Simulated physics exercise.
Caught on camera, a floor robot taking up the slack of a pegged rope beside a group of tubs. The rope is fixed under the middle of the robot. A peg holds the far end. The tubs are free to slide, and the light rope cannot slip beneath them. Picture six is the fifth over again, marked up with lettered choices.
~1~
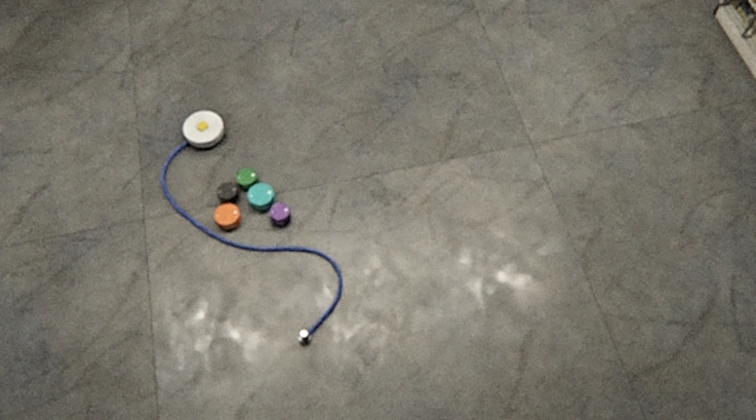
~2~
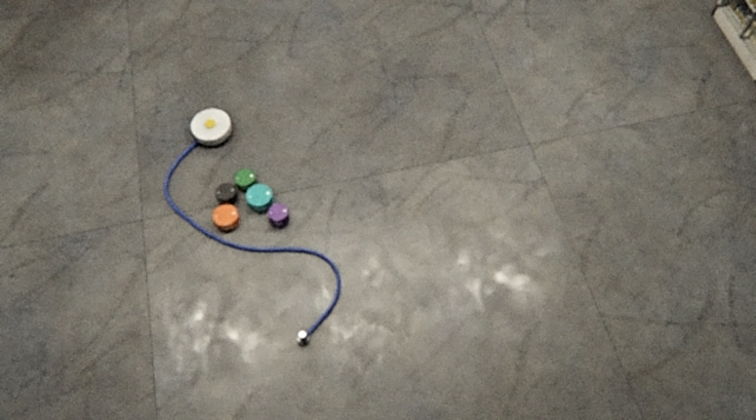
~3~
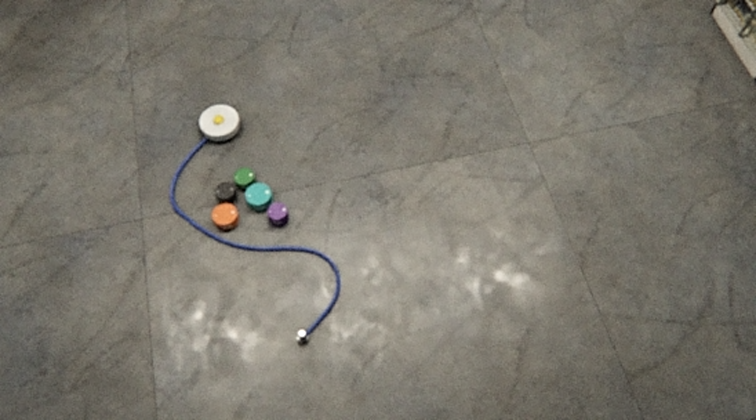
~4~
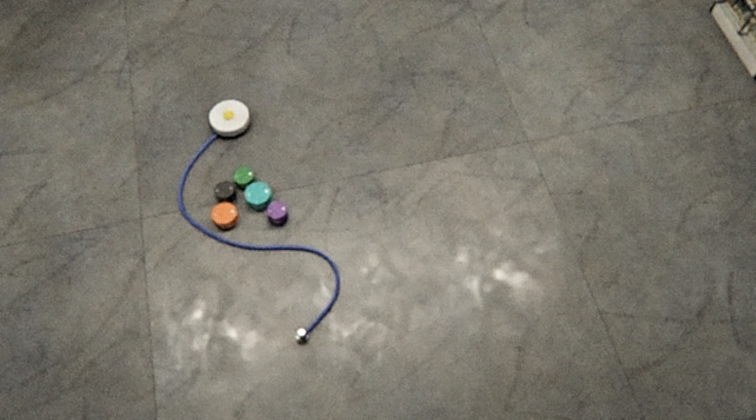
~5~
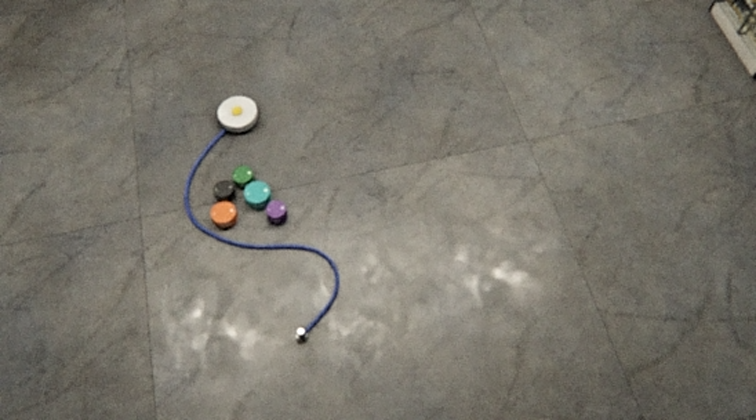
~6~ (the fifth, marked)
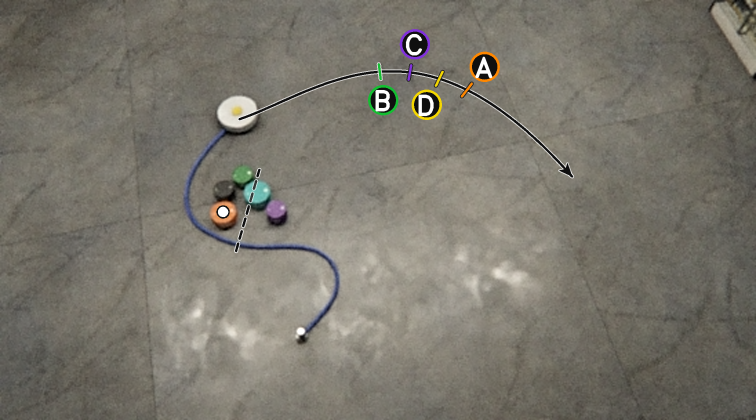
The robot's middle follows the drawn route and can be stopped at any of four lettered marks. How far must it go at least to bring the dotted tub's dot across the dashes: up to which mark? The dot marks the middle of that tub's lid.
B.
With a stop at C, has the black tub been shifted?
Yes.
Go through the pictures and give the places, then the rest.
The first picture shows black tub (228, 194); turquoise tub (262, 197); purple tub (280, 215).
The second picture shows robot (212, 128); green tub (246, 180).
The third picture shows robot (220, 124); orange tub (226, 217).
The fourth picture shows robot (230, 119); turquoise tub (259, 196).
The fifth picture shows robot (238, 115); green tub (243, 177); peg (301, 334); orange tub (224, 215).
On the marked copy, A at (467, 90); B at (380, 72); C at (410, 72); D at (439, 79); the dashed line at (248, 209); the route from (239, 119) via (419, 74) to (572, 176); the white dot at (223, 212).
Taking B. A third of the way, robot (287, 95); orange tub (224, 215).
Two thirds of the way, robot (337, 76); orange tub (225, 215).
When it is over, robot (380, 67); orange tub (257, 212); black tub (259, 193); turquoise tub (282, 194); purple tub (279, 213); green tub (270, 178); the dot on the orange tub is over the dashed line.
As for the rest, A does it too, but is farther than needed; C does it too, but is farther than needed; D does it too, but is farther than needed.
